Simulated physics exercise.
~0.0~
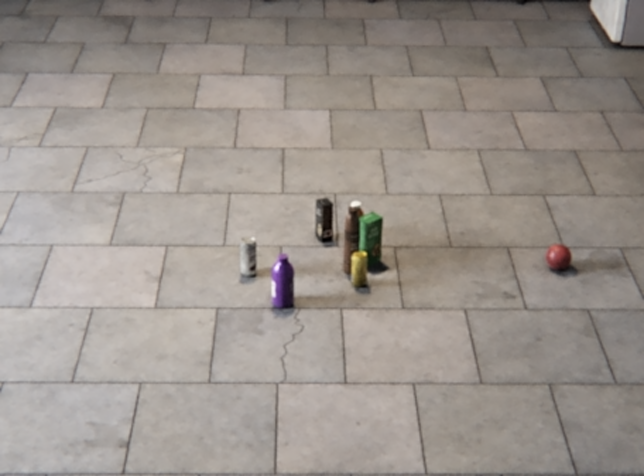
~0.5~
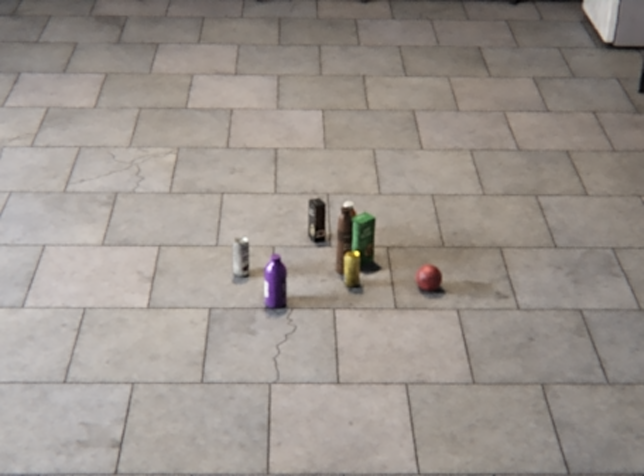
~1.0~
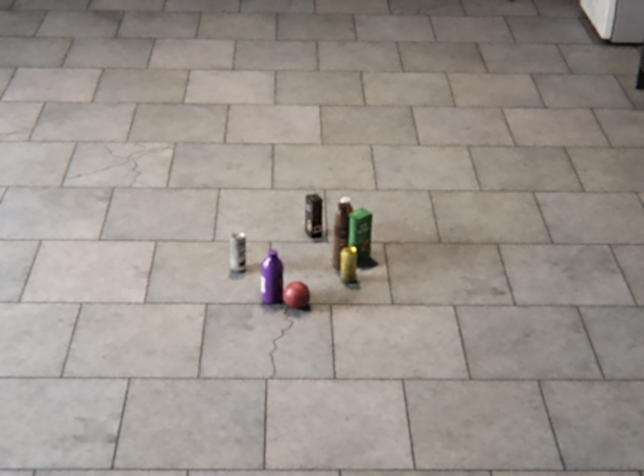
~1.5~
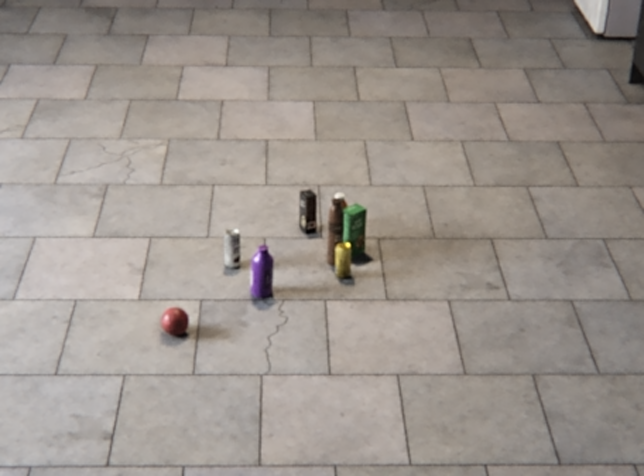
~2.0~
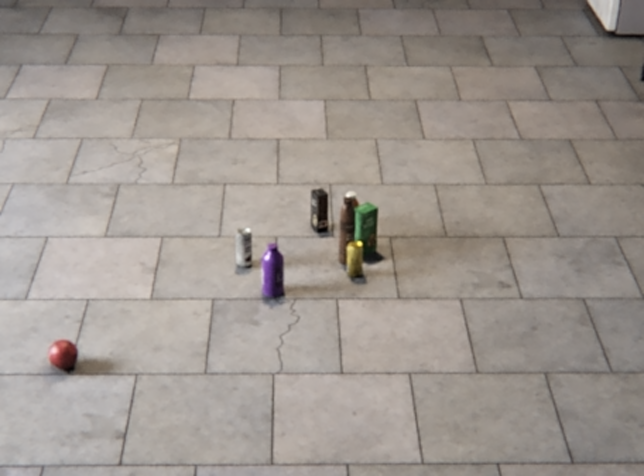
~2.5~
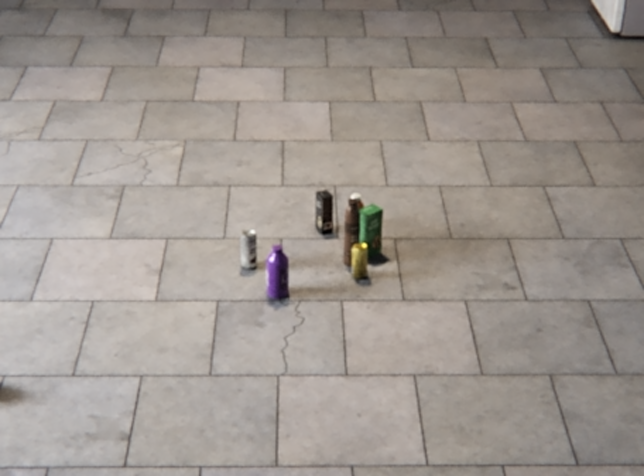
A brown bottle stood among a green carton, a black carton, a purple bottle and two small cans on a tiled floor as a red ball rolled leftward in front of them and out of view, leaving them all upright.
